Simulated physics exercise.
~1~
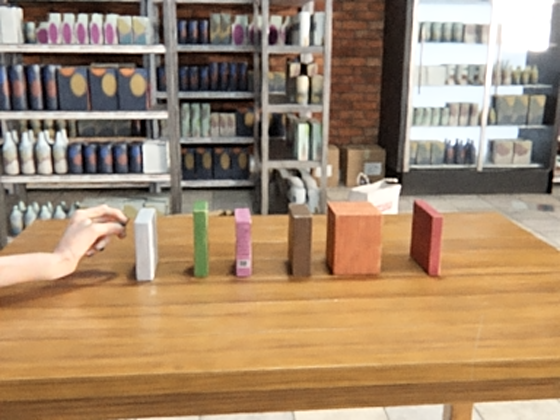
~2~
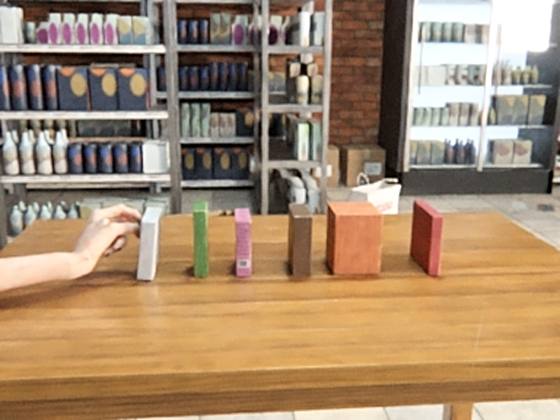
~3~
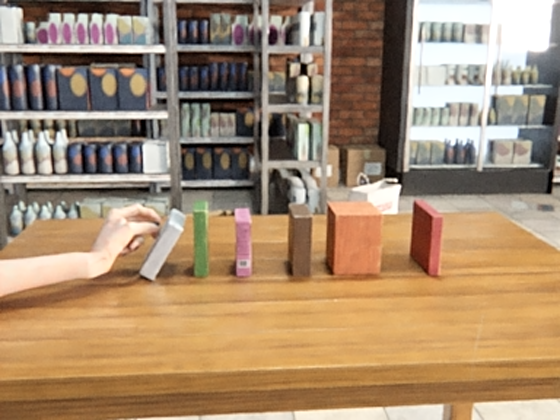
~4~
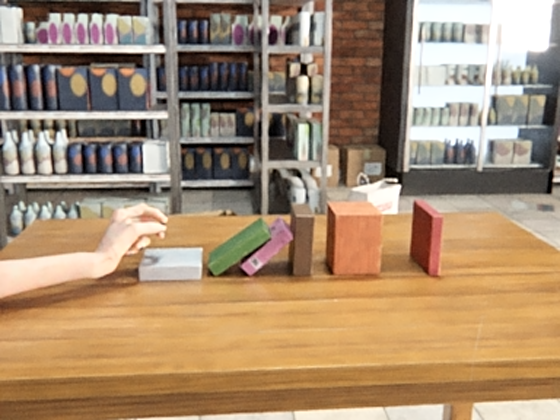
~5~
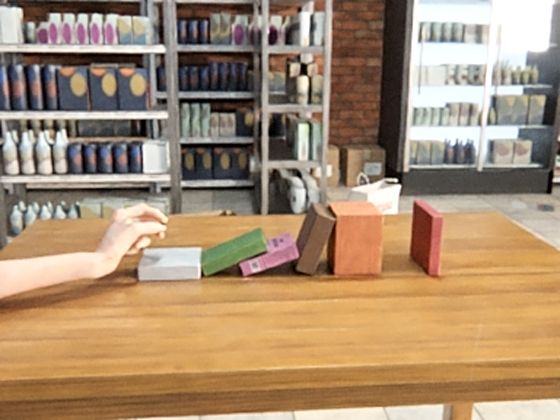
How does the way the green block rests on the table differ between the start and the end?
At the start the green block stands upright, and by the end it has toppled over and lies on its side.
